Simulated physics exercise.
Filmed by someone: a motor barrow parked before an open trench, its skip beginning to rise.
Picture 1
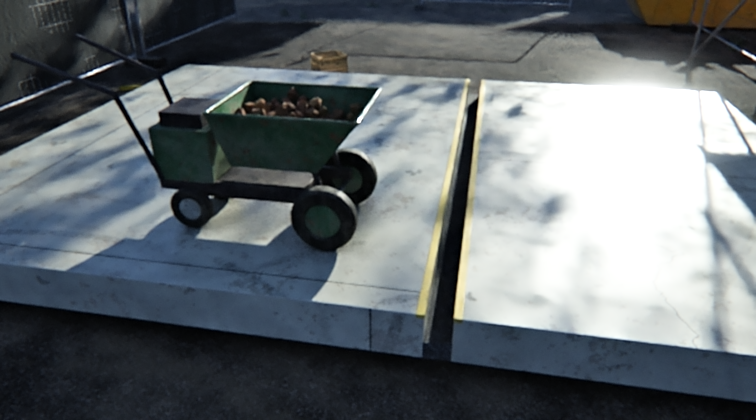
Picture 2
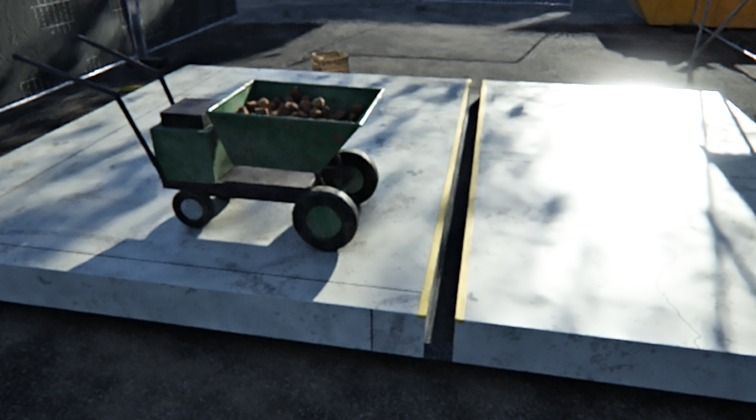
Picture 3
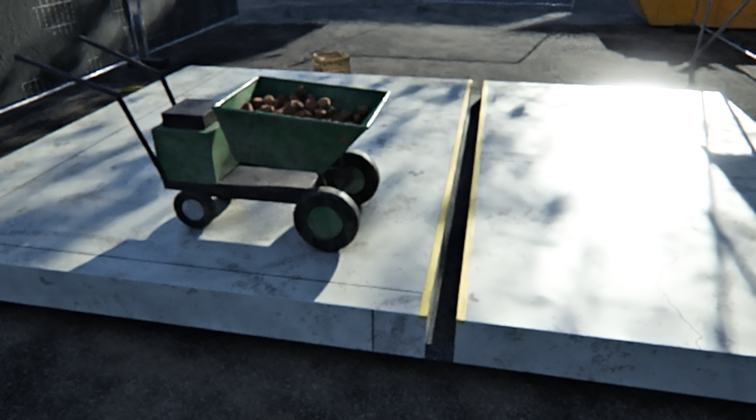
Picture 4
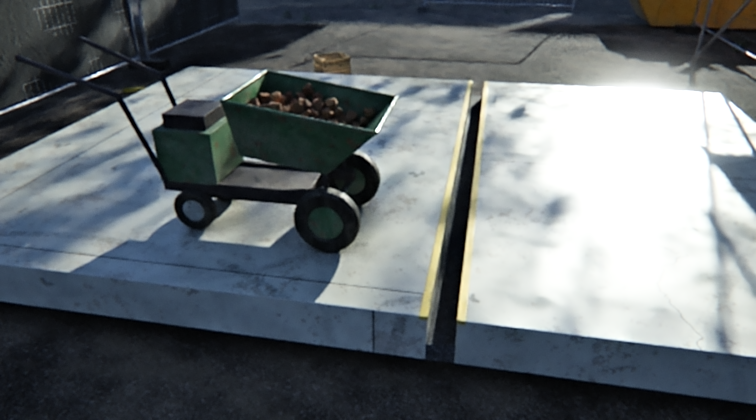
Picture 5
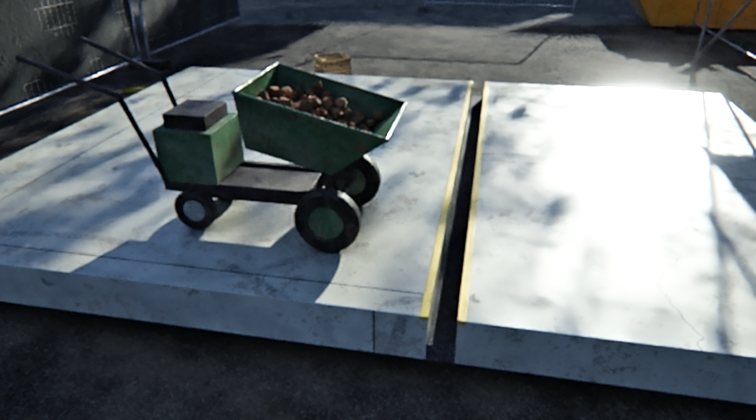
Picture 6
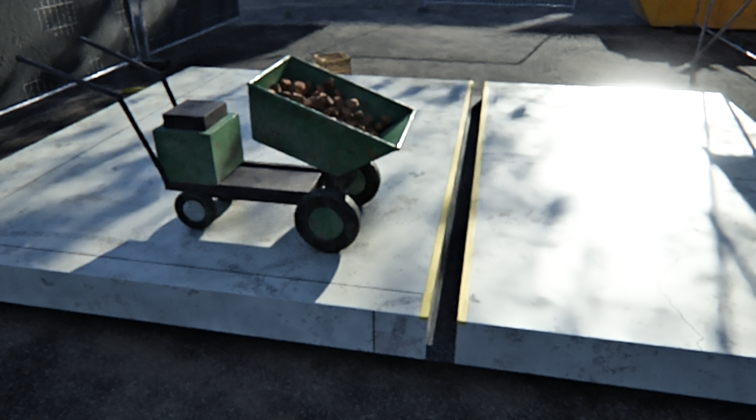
Green motor barrow standing on pale slabs beside a narrow gap, its skip of brown lumps slowly tilting forward to the right.
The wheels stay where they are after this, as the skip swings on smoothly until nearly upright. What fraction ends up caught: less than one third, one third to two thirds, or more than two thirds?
The trench gets no less than a third and no more than two thirds.
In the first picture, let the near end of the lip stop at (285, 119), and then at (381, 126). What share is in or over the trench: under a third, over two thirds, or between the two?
Under a third; less than a third.
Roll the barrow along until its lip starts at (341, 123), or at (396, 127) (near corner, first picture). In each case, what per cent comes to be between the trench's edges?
About 40 percent at the first place and about 0 percent at the second.
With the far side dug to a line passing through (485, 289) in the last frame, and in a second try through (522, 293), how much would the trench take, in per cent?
70 %, then 100 %.
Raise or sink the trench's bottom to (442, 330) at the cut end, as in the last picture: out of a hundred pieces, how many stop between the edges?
The share would be around 30 in a hundred.
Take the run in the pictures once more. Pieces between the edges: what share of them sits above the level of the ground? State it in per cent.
Close to 35 per cent.
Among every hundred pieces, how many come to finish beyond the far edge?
Roughly 35 in a hundred.
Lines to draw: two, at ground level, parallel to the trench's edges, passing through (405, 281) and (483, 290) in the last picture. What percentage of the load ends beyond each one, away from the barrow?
First 80 in a hundred, second 20 in a hundred.
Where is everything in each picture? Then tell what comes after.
The first picture shows lip of the skip at (357, 124), level; top of the load at (290, 119), clay clods; first edge of the trench at (427, 281); far edge at (462, 285), the trench under half as wide as the skip, and about as deep as wide.
The second picture shows lip of the skip at (360, 125), tipped barely; top of the load at (289, 108).
The third picture shows lip of the skip at (367, 128), tipped barely; top of the load at (284, 114).
The fourth picture shows lip of the skip at (376, 134), tipped a little; top of the load at (291, 111).
The fifth picture shows lip of the skip at (386, 140), tipped a little; top of the load at (285, 101).
The sixth picture shows lip of the skip at (397, 149), tipped clearly; top of the load at (296, 96); first edge of the trench at (430, 283); far edge at (465, 287).
Soon, skip tipped steeply; all in the skip.
A while on, skip tipped right over; most in the skip; about a quarter in or heaped over the trench; a small part beyond it.
Towards the end, skip tipped right over; about a quarter in the skip; a stray few short of the trench; about a third in or heaped over the trench; about a third beyond it.
Finally, skip tipped right over; about a quarter in the skip; a stray few short of the trench; about a third in or heaped over the trench; about a third beyond it.
